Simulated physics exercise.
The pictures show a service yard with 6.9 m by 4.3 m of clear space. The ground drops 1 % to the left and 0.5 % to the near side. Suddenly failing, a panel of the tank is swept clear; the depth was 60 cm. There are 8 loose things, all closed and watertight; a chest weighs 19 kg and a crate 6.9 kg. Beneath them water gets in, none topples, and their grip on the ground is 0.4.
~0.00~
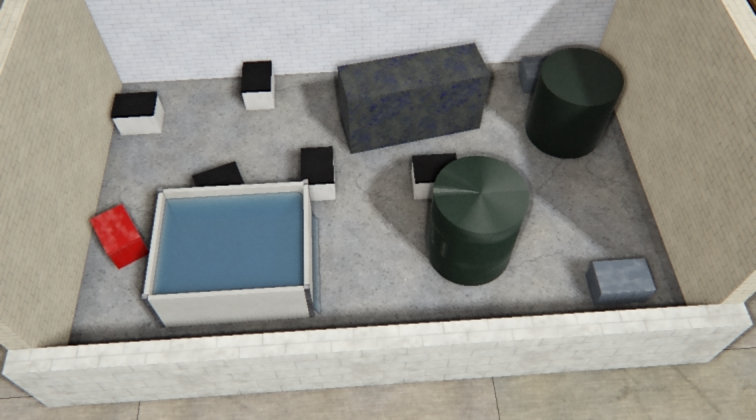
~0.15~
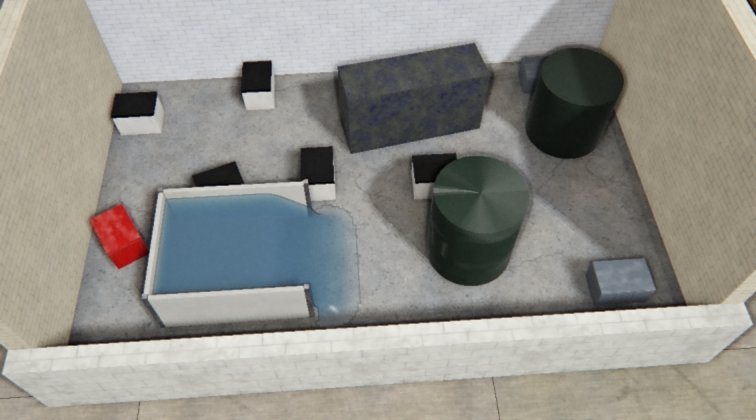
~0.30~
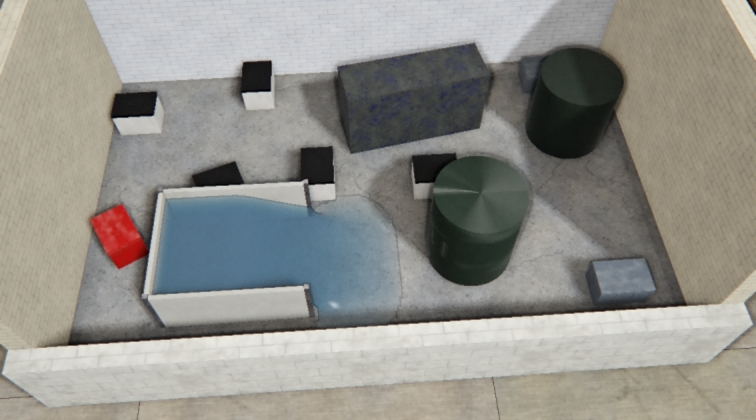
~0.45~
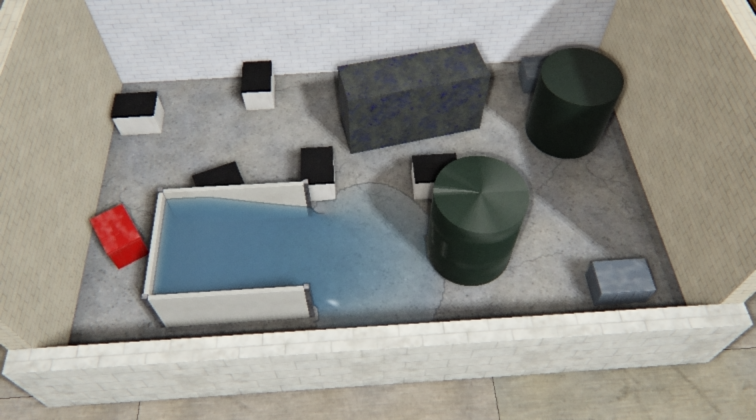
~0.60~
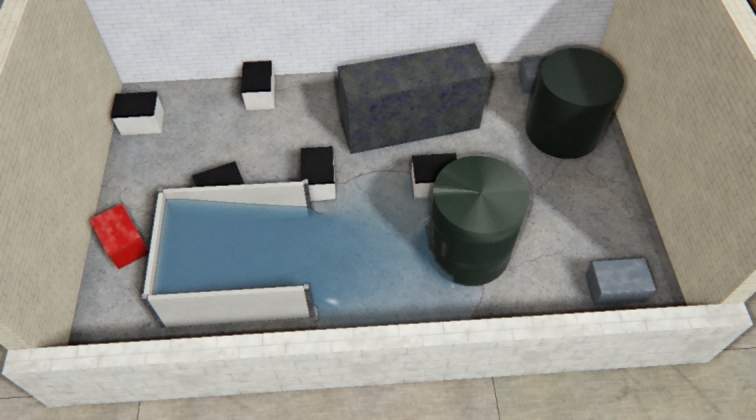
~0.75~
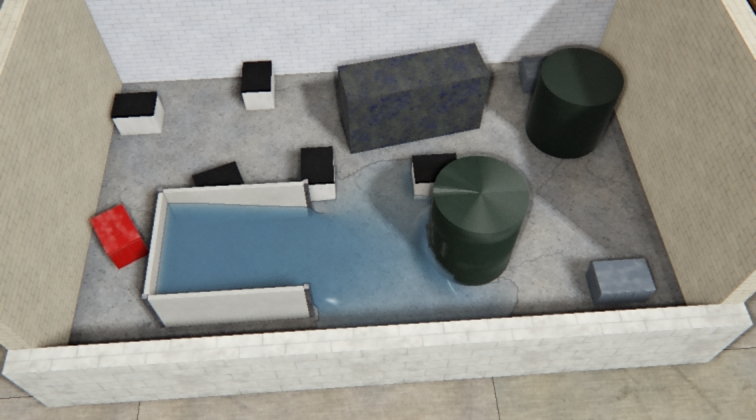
Walled service yard, with a tank's right side opening and water spreading across the floor around a green cylinder, boxes staying still.
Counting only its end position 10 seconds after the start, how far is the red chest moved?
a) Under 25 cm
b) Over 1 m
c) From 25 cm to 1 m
Under 25 cm (a).
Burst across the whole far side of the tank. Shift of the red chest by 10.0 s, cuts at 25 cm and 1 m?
After that, the red chest is washed away.
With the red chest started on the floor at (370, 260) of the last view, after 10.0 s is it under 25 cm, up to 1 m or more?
Put there, it wanders off a long way.
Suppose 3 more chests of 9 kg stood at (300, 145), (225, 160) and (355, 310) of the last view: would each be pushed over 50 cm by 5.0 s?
In the order listed: Behind the line; behind the line; across the line.
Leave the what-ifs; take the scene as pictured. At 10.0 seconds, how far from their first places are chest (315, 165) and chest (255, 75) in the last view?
The first ends 5 cm from its start, the second 0 cm.
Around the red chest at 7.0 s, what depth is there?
I'd put it at about 3 cm.
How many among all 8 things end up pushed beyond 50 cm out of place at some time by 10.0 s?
By my tally, 2.
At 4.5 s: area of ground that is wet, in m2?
Flooded: Near 20 m2.
After 2.0 s the red chest is near (115, 228), 0.0 m from its start, aground; 0 afloat.
After 4.5 s the red chest is near (115, 228), 0.0 m from its start, aground; 2 afloat.
After 7.0 s the red chest is near (115, 228), 0.0 m from its start, aground; 2 afloat.
After 10.0 s the red chest is near (115, 228), 0.0 m from its start, aground; 2 afloat.
